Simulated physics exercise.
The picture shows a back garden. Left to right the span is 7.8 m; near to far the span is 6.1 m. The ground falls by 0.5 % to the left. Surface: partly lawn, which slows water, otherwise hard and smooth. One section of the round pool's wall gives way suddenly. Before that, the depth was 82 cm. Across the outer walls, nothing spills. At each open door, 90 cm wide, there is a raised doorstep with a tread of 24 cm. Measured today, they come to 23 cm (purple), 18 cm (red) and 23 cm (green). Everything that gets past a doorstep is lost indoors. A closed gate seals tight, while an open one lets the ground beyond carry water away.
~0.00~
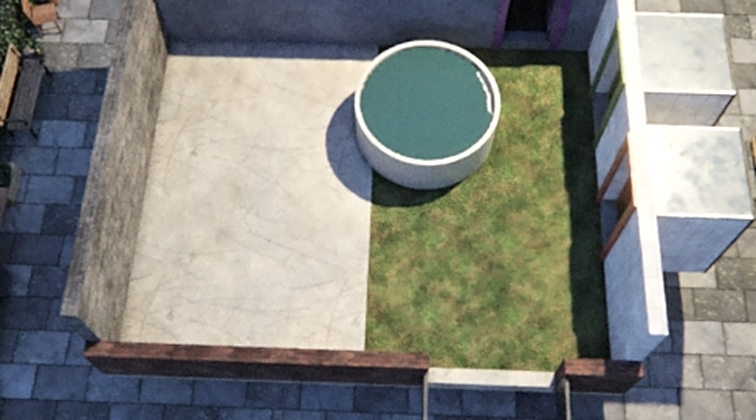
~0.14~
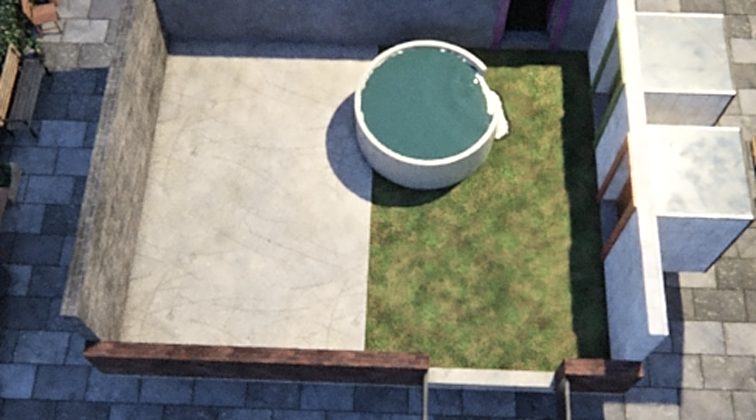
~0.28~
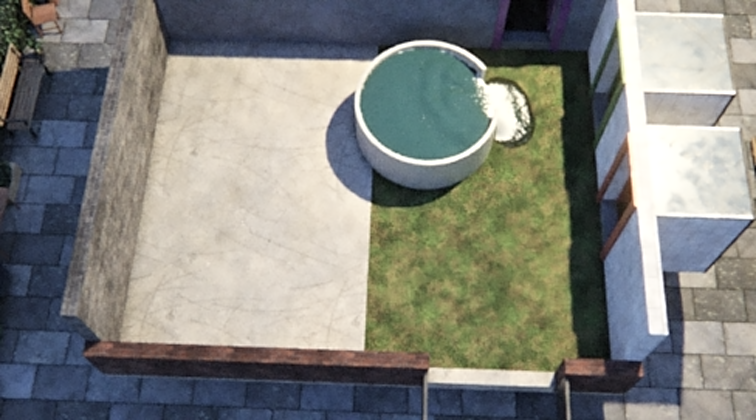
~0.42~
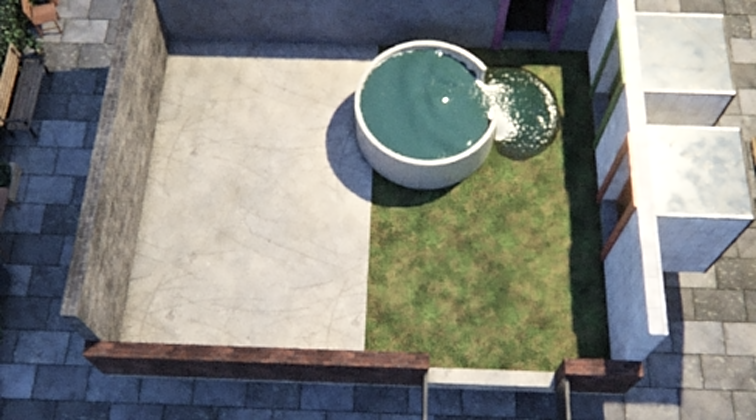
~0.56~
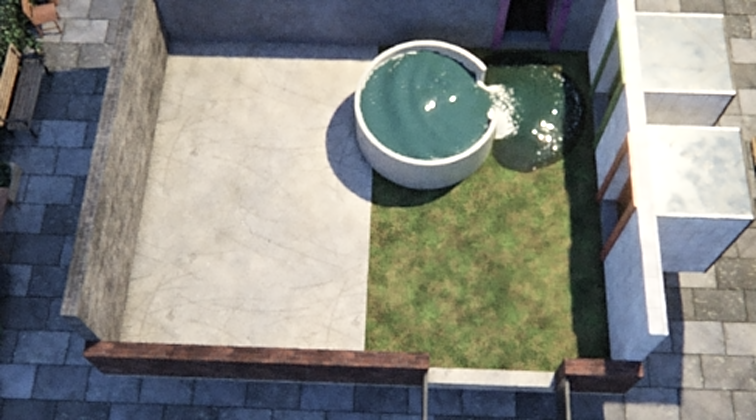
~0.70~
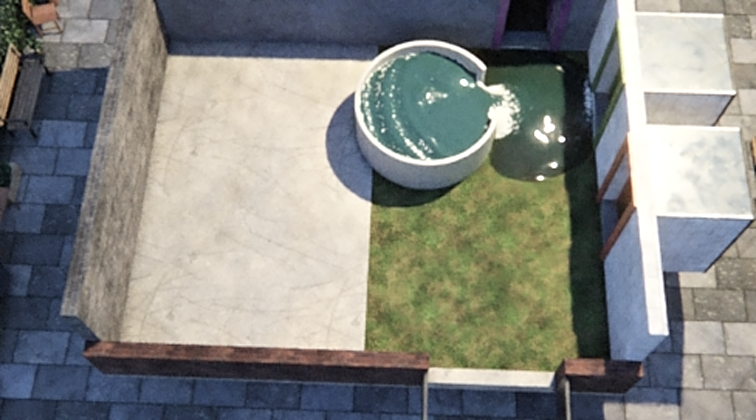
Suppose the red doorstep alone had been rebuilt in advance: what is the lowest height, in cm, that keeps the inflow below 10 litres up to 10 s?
About 8 cm.
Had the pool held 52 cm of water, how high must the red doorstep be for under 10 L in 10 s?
Roughly 5.5 cm high.
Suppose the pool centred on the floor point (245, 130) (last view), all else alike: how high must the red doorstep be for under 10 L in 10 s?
About 8.0 cm.
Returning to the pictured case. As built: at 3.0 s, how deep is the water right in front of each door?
Depths, in cm - purple: 28, red: 11, green: 30.
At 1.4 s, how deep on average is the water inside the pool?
It averages close to 60 centimetres.
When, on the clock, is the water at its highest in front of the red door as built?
Peak: Close to 2.8 s.
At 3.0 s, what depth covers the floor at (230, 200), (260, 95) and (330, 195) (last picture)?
Around 0 cm, 0 cm and 0 cm.
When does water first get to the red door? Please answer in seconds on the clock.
Arrival: Red 1.5 s.
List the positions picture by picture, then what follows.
The first picture shows still water, 82 cm deep, in the round pool at (427, 103); the red door at (616, 202) is dry.
In the second picture, the gap is at (489, 106), the front 0.3 m out at (500, 102); the back of the round pool holds 82 cm.
In the third picture, the gap is at (489, 107), the front 0.7 m out at (523, 97); the back of the round pool holds 82 cm.
In the fourth picture, the front is at (553, 98), 1.3 m from the gap at (489, 108); 1.8 m2 of floor is wet, 82 cm left at the back.
In the fifth picture, the gap is at (489, 108), the front 1.7 m out at (579, 96); the back of the round pool holds 80 cm.
In the sixth picture, water pours out at (489, 108) and has run 2.1 m, to (588, 74); about 7 cm deep outside, 73 cm at the back; the red door at (616, 202), 2.9 m from the gap, is still 1.3 m from the nearest water.
After 1.4 s water covers 15 % of the floor, deepest (52 cm) near (586, 57); it has not reached the red door.
After 3.0 s water covers 25 % of the floor, deepest (32 cm) near (591, 116); 11 cm at the red door, 0 litres in over its 18 cm doorstep.
After 10.0 s water covers 95 % of the floor, deepest (13 cm) near (570, 107); 7 cm at the red door, 0 litres in over its 18 cm doorstep.
At the red door as built, the water arrived by 1.5 s and peaked near 11 cm at 2.8 s.
With a doorstep of 6.5 cm, 23 litres would have come in within the 10 s; with 9 cm, 4 litres. So under 10 litres takes about 8 cm.
